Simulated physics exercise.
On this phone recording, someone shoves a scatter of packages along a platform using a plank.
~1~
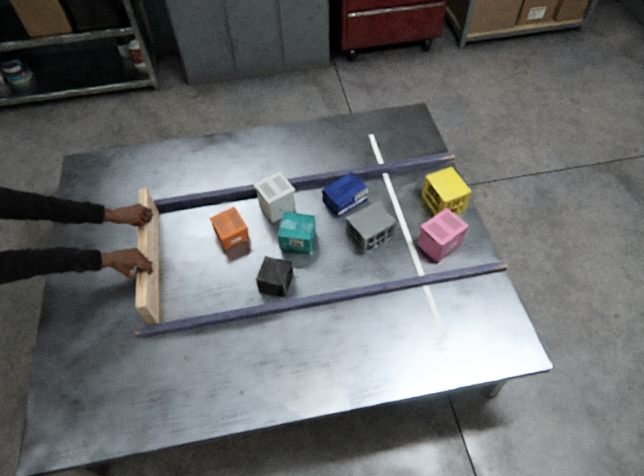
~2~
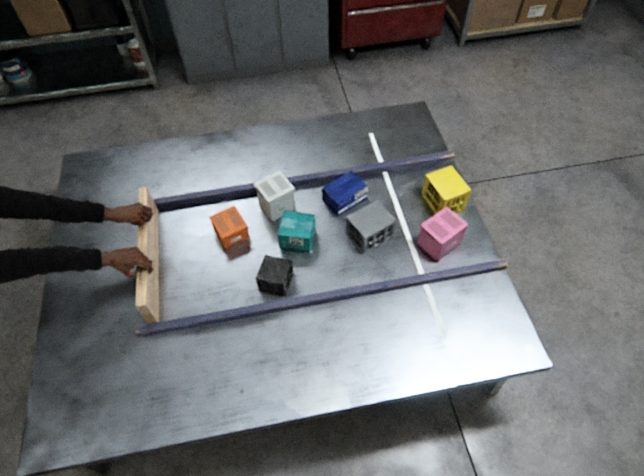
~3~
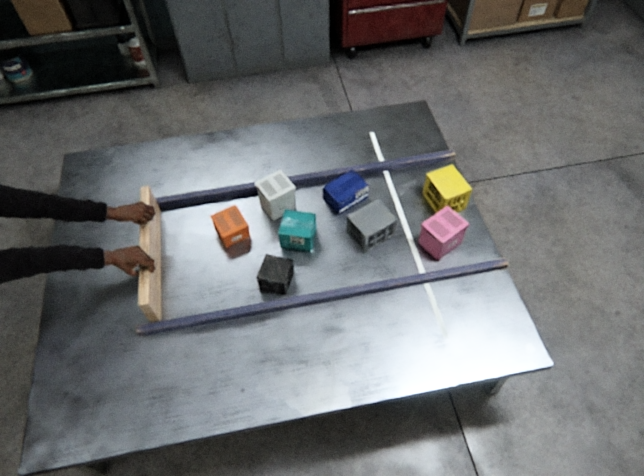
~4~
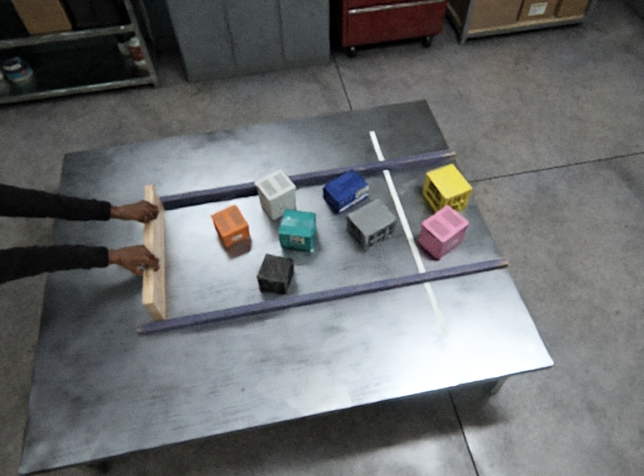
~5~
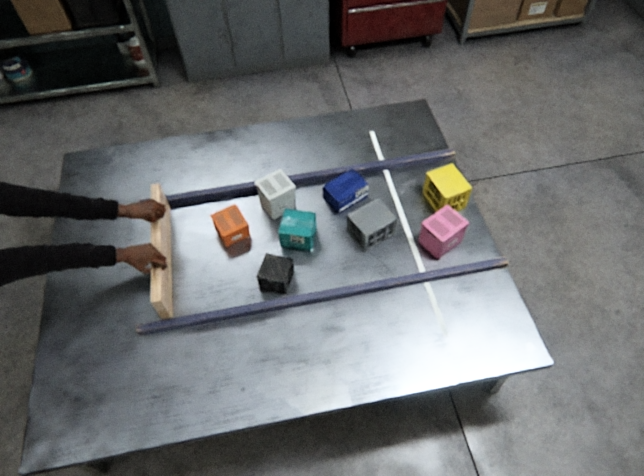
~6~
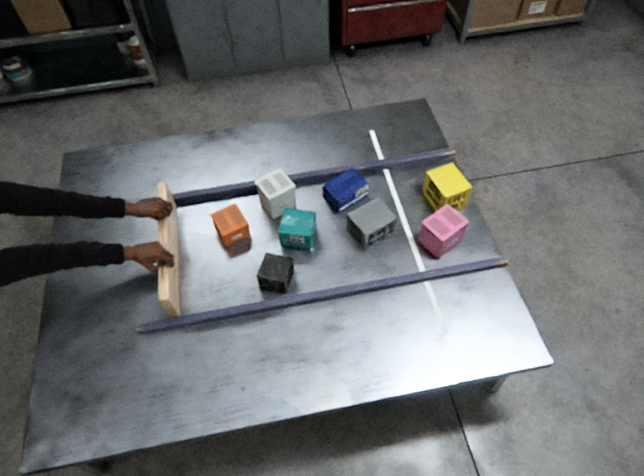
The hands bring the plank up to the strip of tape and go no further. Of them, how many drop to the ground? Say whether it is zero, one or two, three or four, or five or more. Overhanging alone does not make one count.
It is one or two.
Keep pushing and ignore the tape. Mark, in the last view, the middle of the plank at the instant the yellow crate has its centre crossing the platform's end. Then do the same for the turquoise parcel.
Around (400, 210), then around (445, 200).
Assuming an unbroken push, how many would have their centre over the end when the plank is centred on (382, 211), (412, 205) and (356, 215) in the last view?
Respectively 0, 2 and 0.
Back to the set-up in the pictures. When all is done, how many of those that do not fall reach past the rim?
That'd be 1.
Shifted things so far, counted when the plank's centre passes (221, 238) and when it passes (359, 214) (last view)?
At the first point the count is 1, at the second it's 7.
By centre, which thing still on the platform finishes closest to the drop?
The grey crate, that one.
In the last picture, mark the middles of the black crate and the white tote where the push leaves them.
In the last picture they sit at about (429, 241) and about (403, 166).
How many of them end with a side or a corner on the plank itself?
The number is 3.
A little later, none off yet; yellow crate at rest near (446, 190); pink tote at rest near (442, 232); grey crate at rest near (371, 224).
Next, none off yet; yellow crate at rest near (446, 190); pink tote at rest near (445, 234); grey crate shifted about its own width near (412, 224).
When it is over, the number that fall off is one or two; down, pink tote and yellow crate.
